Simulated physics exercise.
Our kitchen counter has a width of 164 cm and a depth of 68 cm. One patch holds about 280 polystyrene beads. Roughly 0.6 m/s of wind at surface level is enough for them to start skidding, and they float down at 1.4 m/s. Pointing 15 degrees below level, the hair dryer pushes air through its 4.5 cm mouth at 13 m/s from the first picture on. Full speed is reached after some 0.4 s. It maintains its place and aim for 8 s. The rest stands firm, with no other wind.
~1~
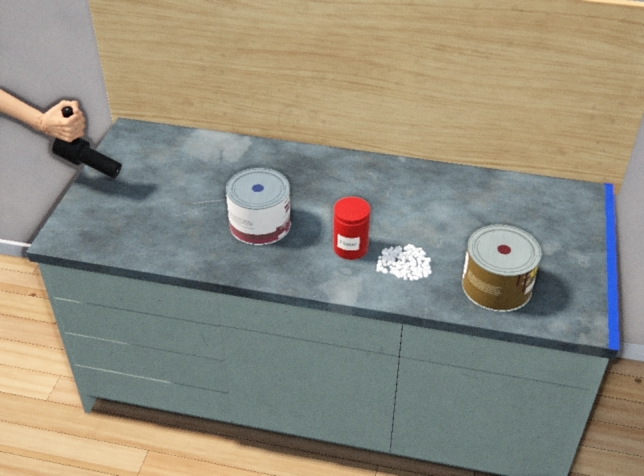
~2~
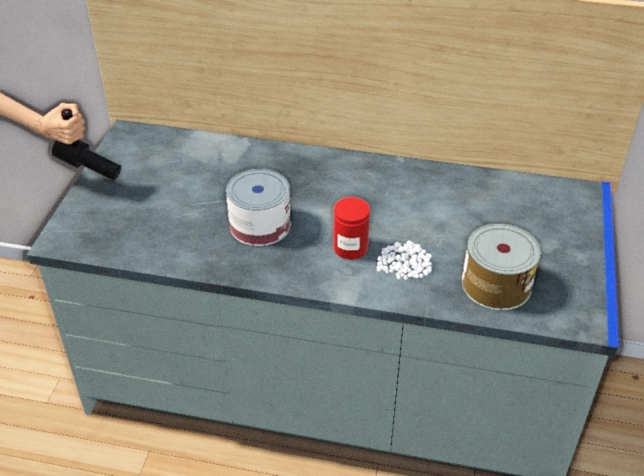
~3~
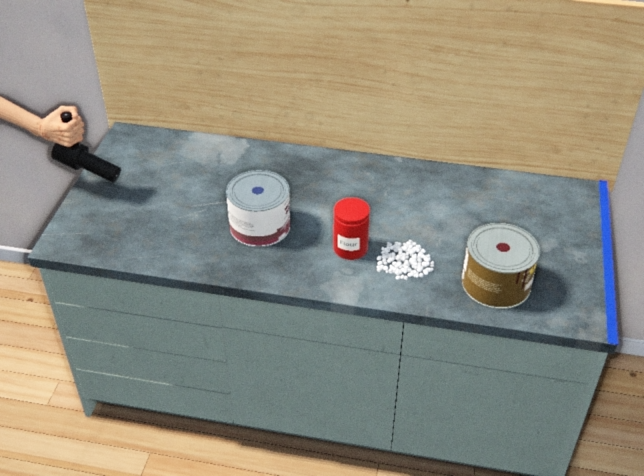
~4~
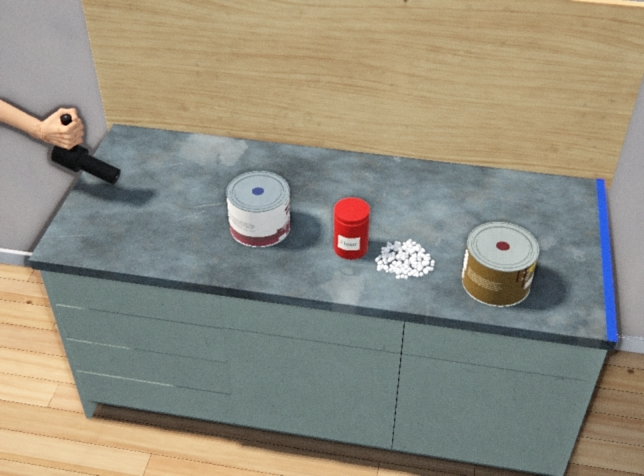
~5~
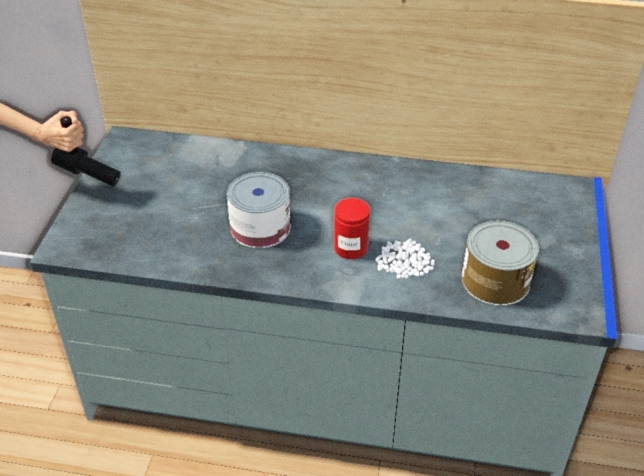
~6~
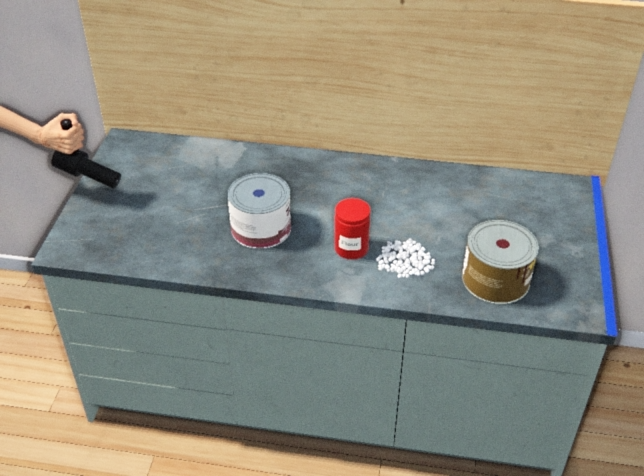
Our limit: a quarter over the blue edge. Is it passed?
That edge takes no more than a quarter.
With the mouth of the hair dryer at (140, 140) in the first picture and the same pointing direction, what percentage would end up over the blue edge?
Outcome: Some 5 in a hundred.
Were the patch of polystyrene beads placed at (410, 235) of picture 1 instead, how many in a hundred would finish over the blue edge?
0 %.
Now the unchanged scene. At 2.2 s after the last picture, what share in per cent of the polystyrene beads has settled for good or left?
90 %.
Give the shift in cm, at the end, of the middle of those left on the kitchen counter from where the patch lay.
Close to 0 cm.
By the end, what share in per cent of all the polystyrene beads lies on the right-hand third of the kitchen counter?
Share at the end: Close to 25 %.
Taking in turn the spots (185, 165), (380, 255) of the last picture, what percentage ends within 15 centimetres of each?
I would say around 0 % and 100 % respectively.
Then, 1.2 s after the last picture the count stands so, 0 % are over the blue edge; the middle of those still in play is near (405, 256).
Then, 2.2 s after the last picture the count stands so, 0 % are over the blue edge; the middle of those still in play is near (405, 256).
Then, 4.0 s after the last picture the count stands so, 0 % are over the blue edge; the middle of those still in play is near (405, 256).
Then, 7.6 s after the last picture, at the end, 0 % are over the blue edge; the middle of those still in play is near (405, 256).
